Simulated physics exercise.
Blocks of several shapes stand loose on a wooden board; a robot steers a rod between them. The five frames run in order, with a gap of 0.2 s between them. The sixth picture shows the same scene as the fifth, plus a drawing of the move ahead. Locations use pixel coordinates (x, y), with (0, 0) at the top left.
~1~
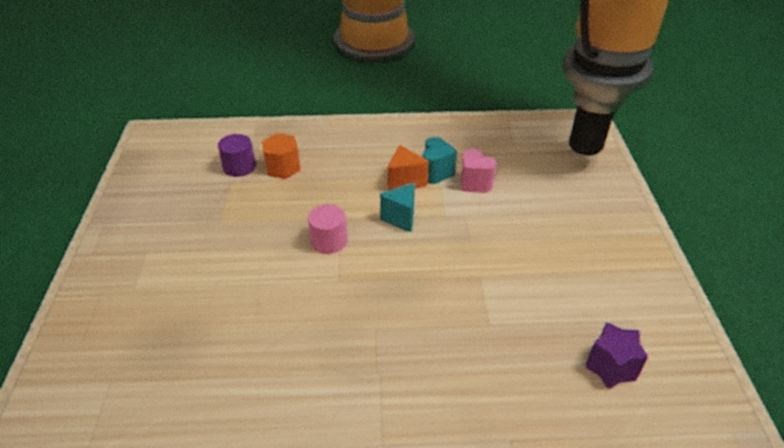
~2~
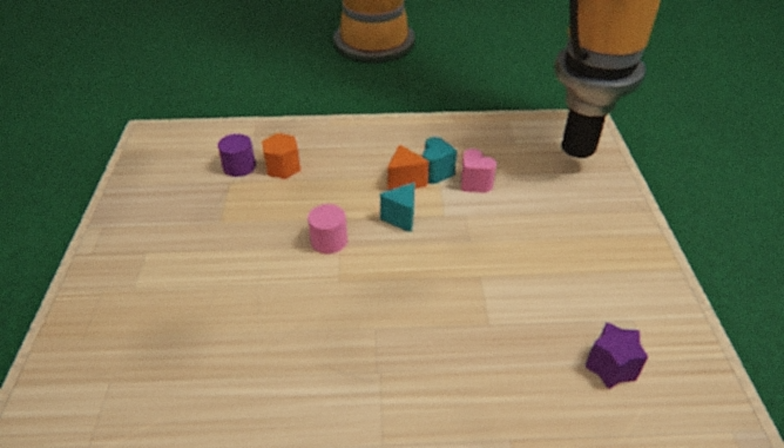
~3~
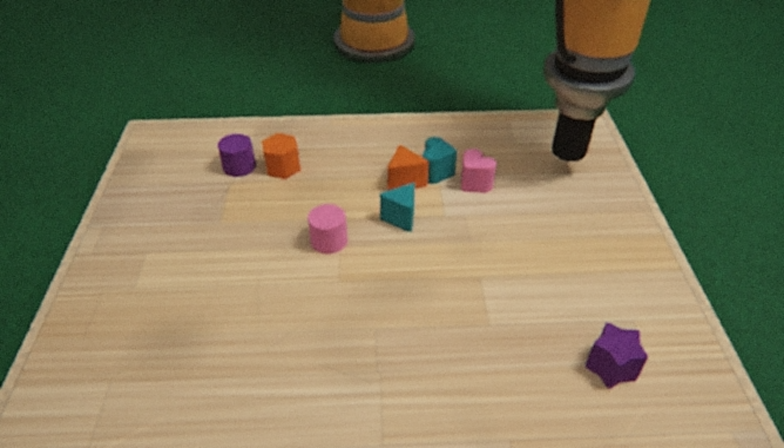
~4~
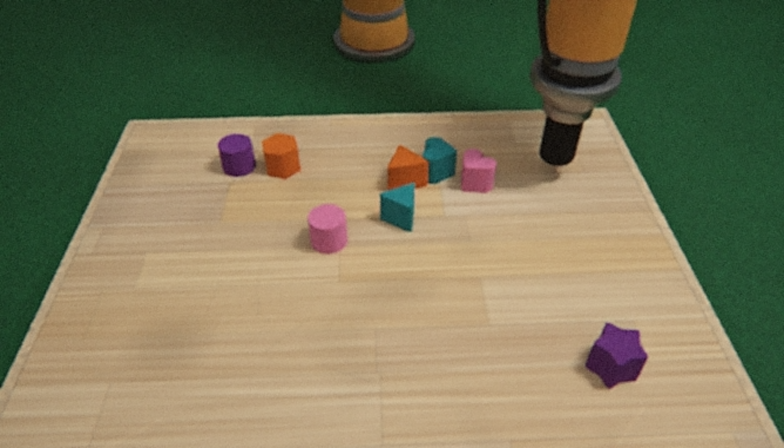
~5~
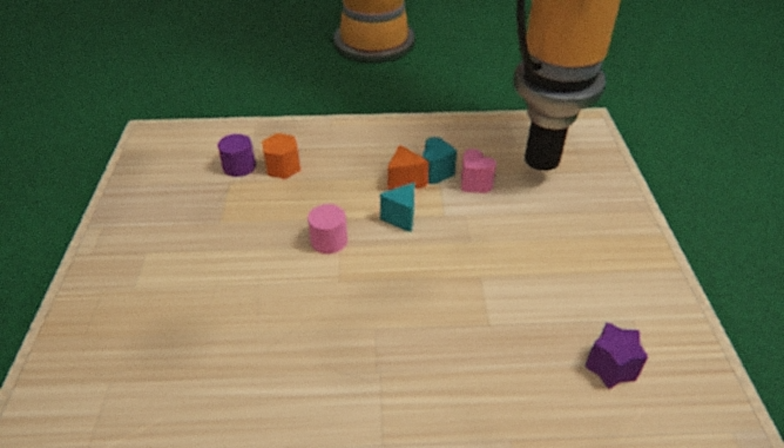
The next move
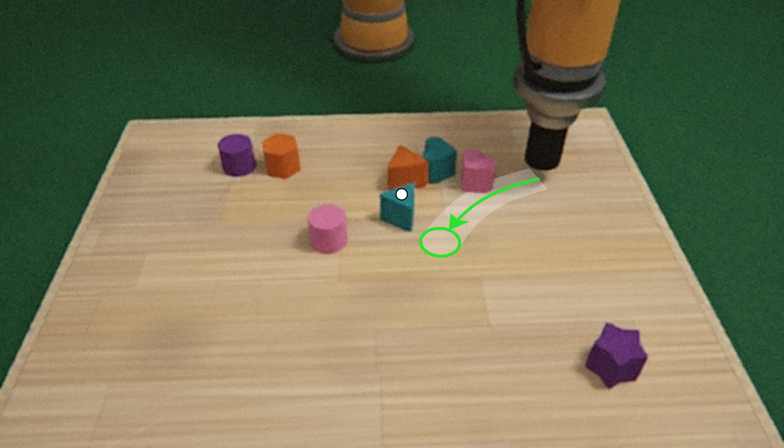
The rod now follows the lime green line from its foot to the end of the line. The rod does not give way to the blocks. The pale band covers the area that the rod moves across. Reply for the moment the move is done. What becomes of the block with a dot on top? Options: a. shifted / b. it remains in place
It's b.
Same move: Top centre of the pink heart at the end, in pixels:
The pink heart ends near (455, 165).
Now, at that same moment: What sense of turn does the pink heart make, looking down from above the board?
Spin direction: Clockwise.
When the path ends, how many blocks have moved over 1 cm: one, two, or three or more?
Total: One.
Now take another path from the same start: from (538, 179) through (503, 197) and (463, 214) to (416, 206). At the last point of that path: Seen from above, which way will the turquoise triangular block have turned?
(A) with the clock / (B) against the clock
The correct letter is B.
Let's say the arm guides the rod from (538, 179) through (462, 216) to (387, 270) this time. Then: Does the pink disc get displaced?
No, I don't think so.
Drawn move, from (538, 179) over (499, 192) and (465, 213) to (440, 242); the dot is on the turquoise triangular block.
The first path, step by step. One third of the way, rod (500, 175); pink heart (467, 160), turned 25° clockwise.
Two thirds of the way, rod (466, 196); pink heart (455, 165), turned 85° clockwise.
At the end, rod (441, 224); turquoise triangular block still; pink heart (455, 165), turned 85° clockwise.
